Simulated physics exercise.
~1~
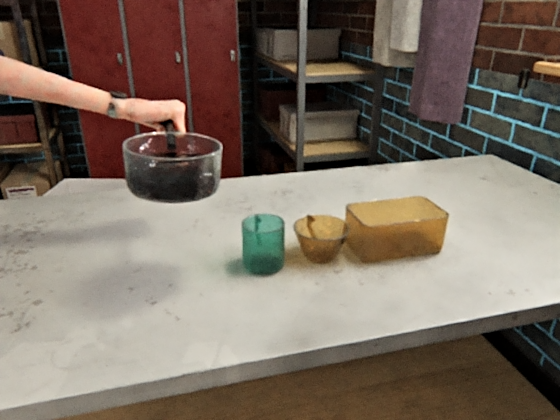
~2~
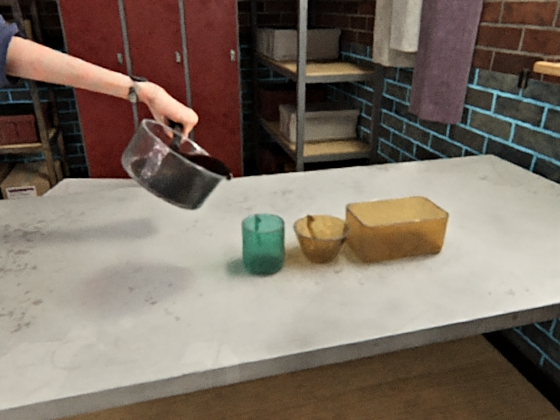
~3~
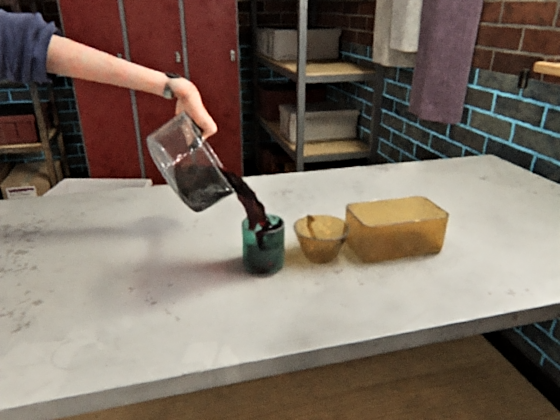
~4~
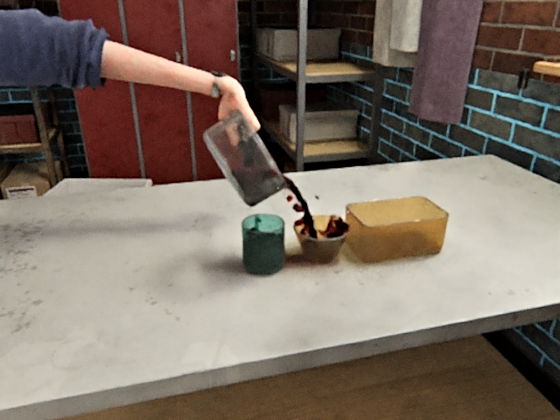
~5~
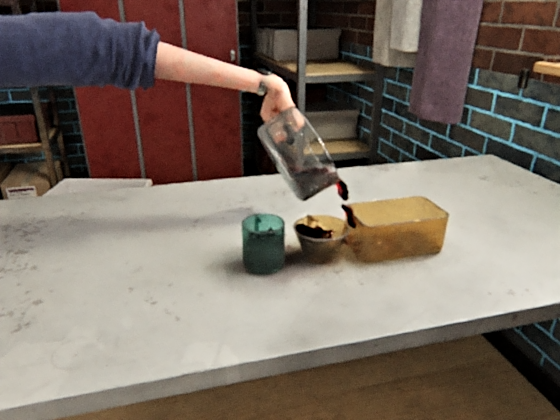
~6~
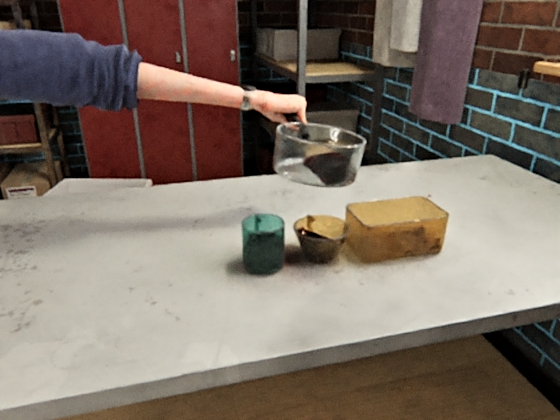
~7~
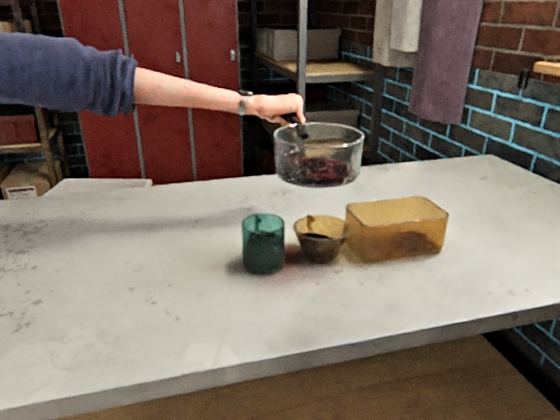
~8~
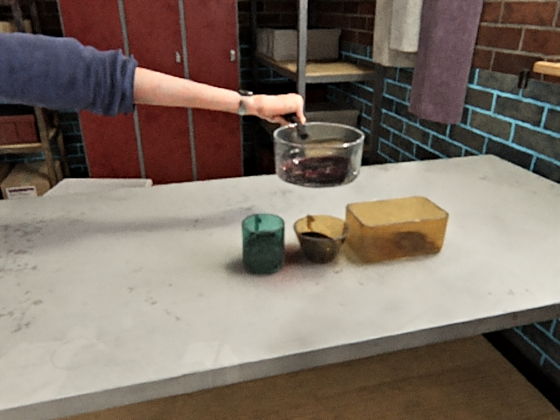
On a pale table top in a brick-walled room, a hand tilts a clear saucepan of dark red wine and sweeps it right, pouring over a green mug, an amber cup and an amber food box, then levels it, with some wine still inside.
